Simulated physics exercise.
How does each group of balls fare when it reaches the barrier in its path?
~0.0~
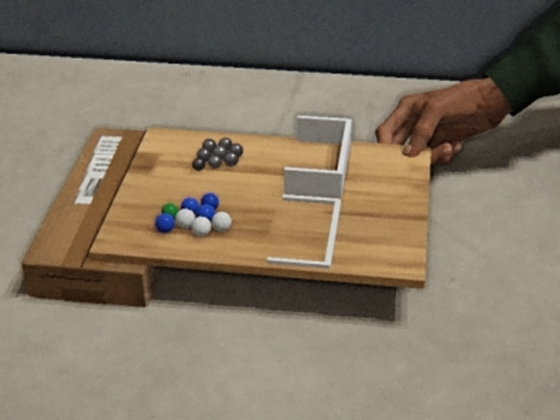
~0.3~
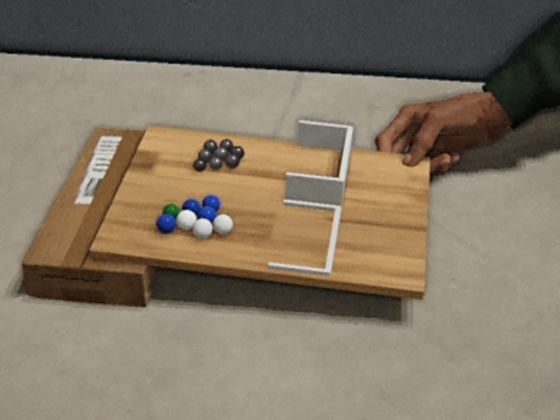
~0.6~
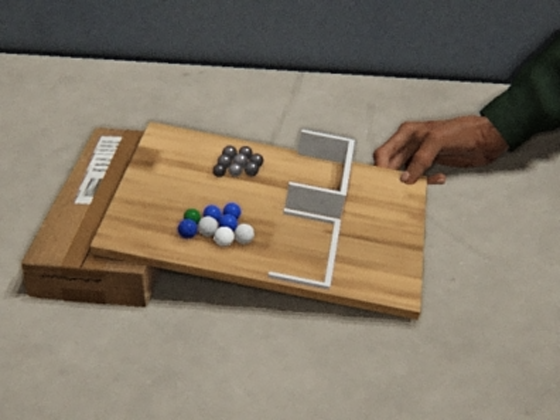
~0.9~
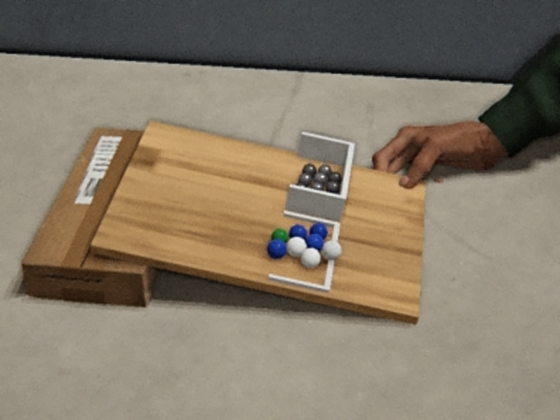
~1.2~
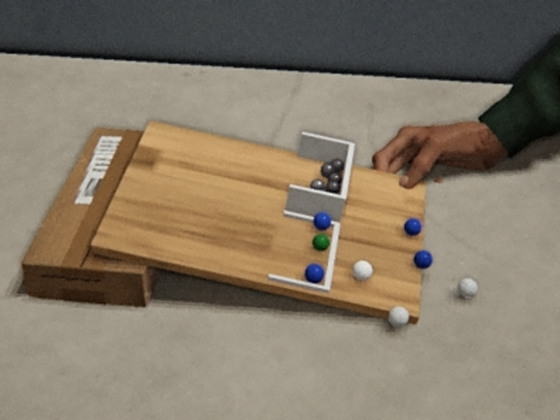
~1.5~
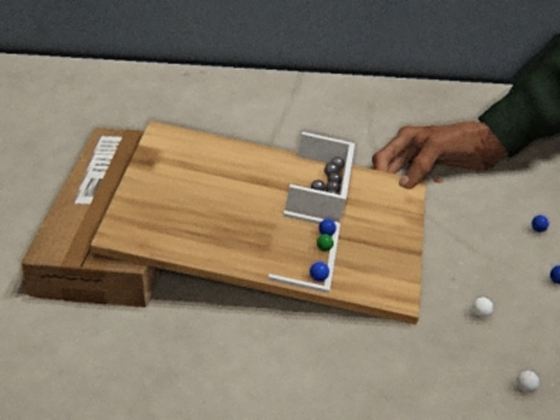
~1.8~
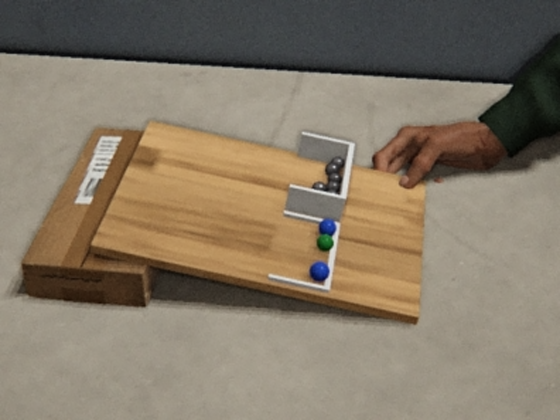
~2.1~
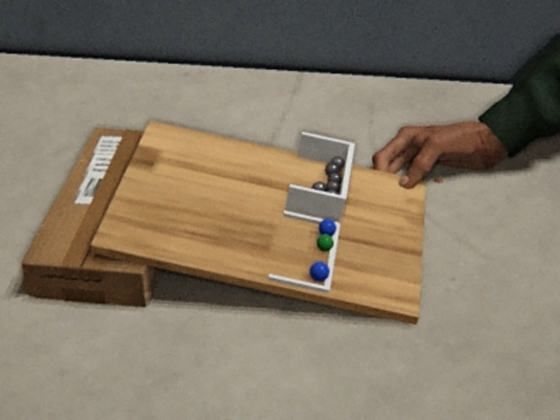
Most of the front group, the white balls and some of the blue ones, gets past its low barrier and rolls off the board, while two blue balls and the green one stay behind it. The dark grey balls at the back are all held by their taller barrier.
